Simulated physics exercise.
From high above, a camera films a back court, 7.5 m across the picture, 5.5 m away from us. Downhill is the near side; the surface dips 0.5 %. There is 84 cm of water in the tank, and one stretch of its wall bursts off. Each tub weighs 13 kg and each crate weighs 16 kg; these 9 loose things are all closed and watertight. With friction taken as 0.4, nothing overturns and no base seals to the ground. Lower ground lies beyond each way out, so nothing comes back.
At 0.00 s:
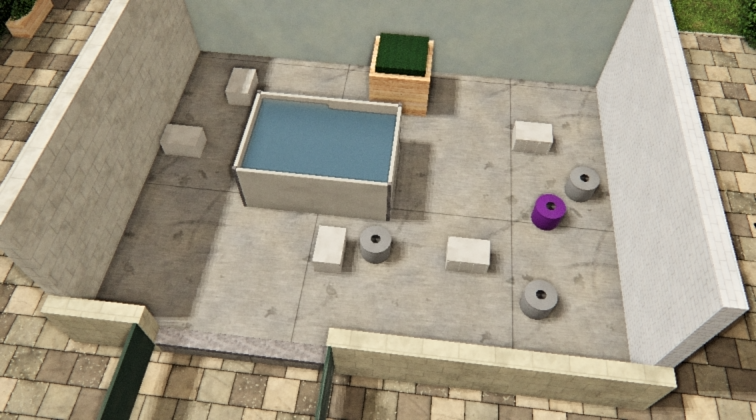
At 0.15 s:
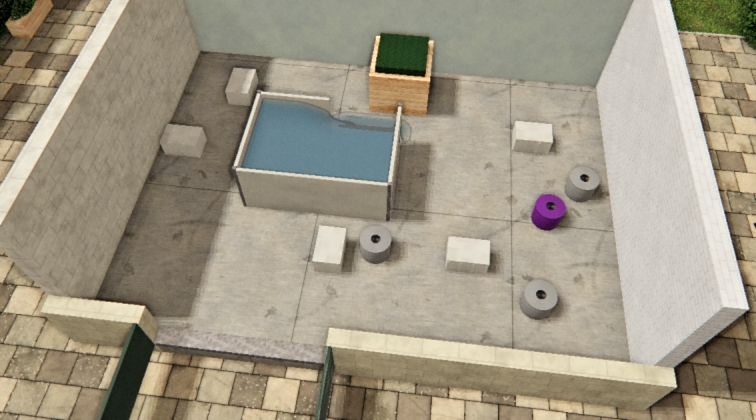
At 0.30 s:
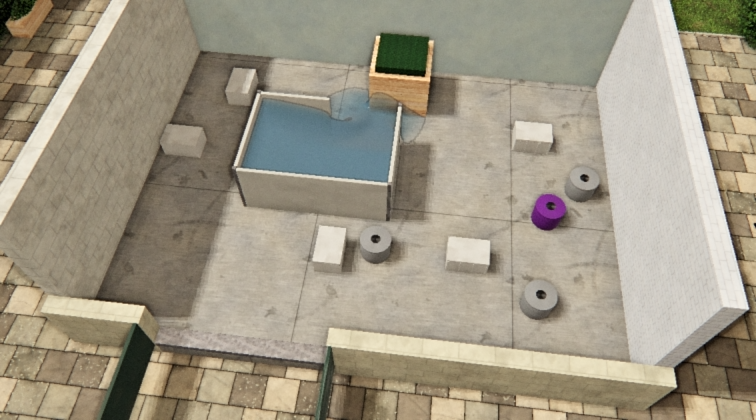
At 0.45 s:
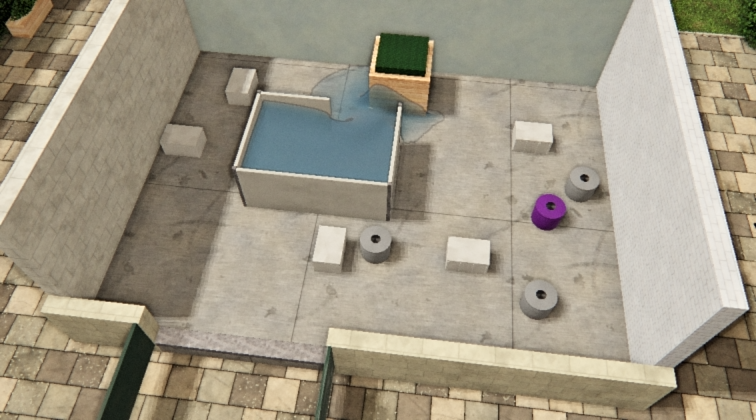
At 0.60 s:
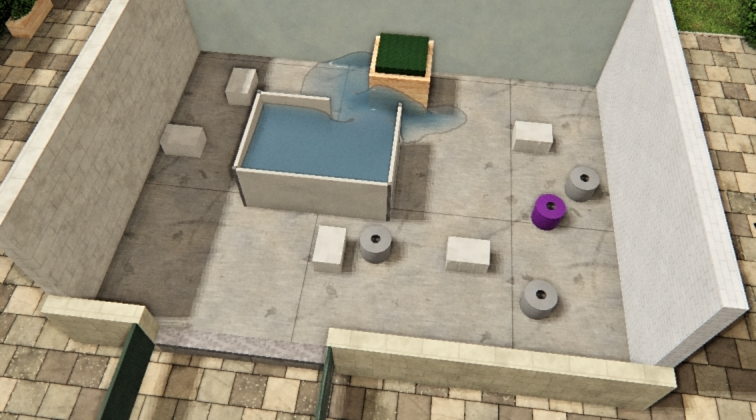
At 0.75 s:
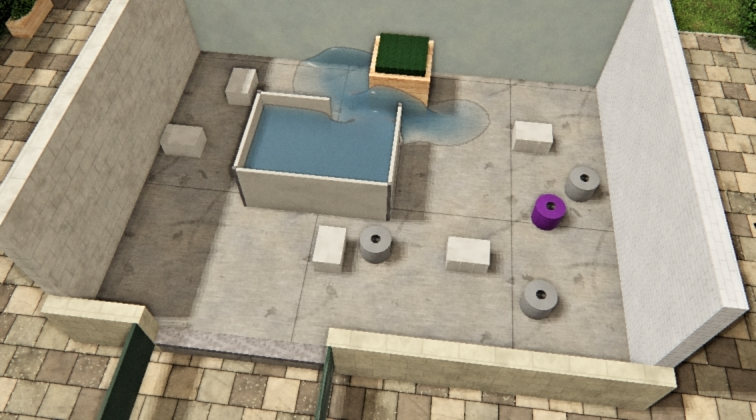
At first, a rectangular tank of water stands in a walled court among pale blocks, grey tubs and one purple tub. Then part of its back wall opens near the right corner, and water pours out around the wooden planter, spreading left and right across the paving while the tubs and blocks stay still.
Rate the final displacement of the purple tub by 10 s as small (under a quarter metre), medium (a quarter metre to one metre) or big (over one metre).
Big.
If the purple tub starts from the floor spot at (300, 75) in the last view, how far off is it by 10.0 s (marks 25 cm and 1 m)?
From that spot, it is pushed far off.
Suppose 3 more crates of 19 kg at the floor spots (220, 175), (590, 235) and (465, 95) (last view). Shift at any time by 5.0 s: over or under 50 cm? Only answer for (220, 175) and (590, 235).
As asked, in order: Clear of the mark; clear of the mark.
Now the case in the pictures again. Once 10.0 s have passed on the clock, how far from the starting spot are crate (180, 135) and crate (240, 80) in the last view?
In turn: Gone out, gone out.
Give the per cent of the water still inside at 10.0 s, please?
Around 82 % of the water.
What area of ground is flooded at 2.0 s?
Some 20 m2.
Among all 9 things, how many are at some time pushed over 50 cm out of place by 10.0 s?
6.
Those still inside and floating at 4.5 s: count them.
Total: 2.
After 2.0 s the purple tub is near (555, 210), 0.1 m from its start, aground; 0 of 9 are out; 1 afloat.
After 4.5 s the purple tub is near (575, 307), 1.6 m from its start, afloat; 0 of 9 are out; 2 afloat.
After 7.0 s the purple tub is near (479, 332), 2.4 m from its start, afloat; 2 of 9 are out; 2 afloat.
After 10.0 s the purple tub is near (340, 298), 3.5 m from its start, aground; 2 of 9 are out; 1 afloat.
